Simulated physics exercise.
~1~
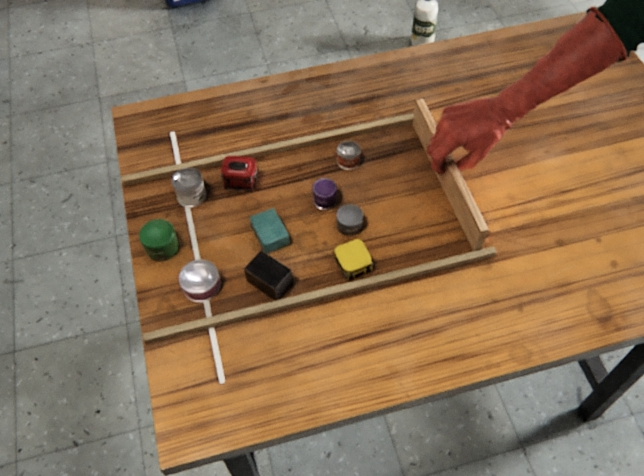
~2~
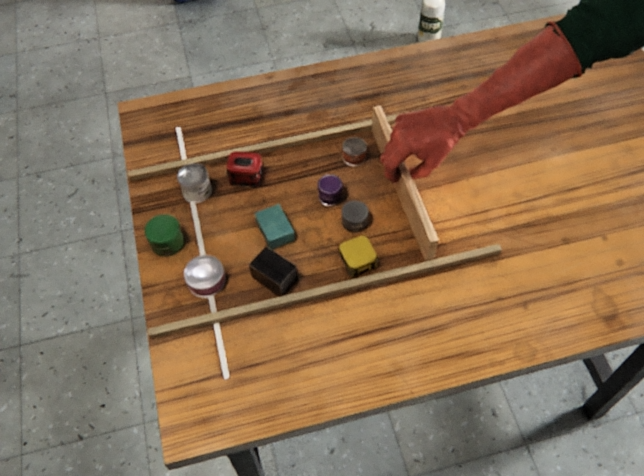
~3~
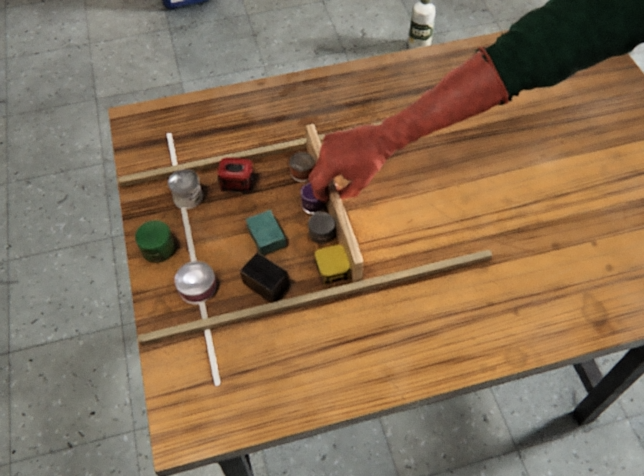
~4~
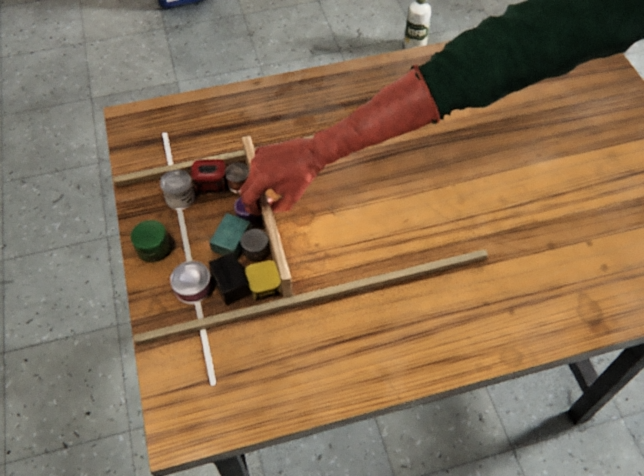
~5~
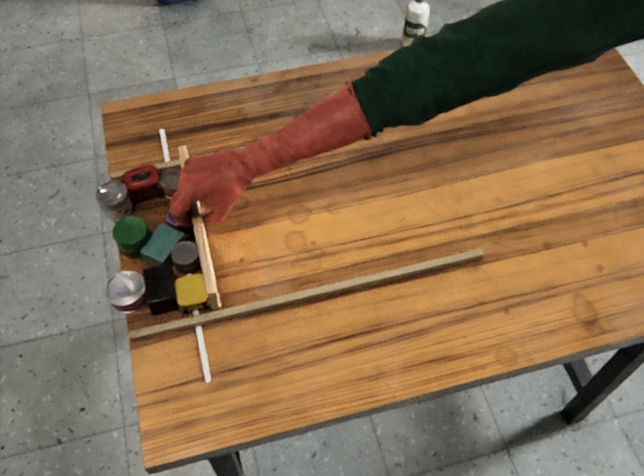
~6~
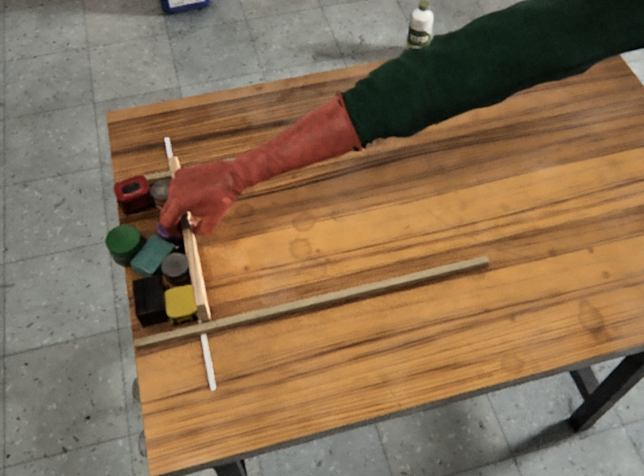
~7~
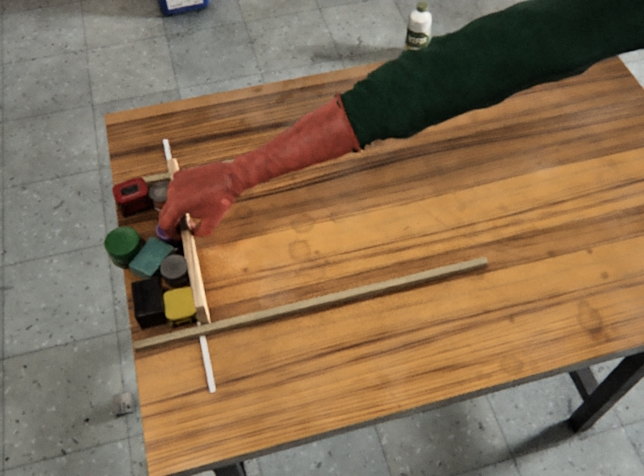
In the video, a red-gloved hand slides an upright wooden board leftward between two strips on a table, bunching small containers and blocks together. Two silvery tins drop off the left edge, while the rest remain crowded there as the board stops at the white line.
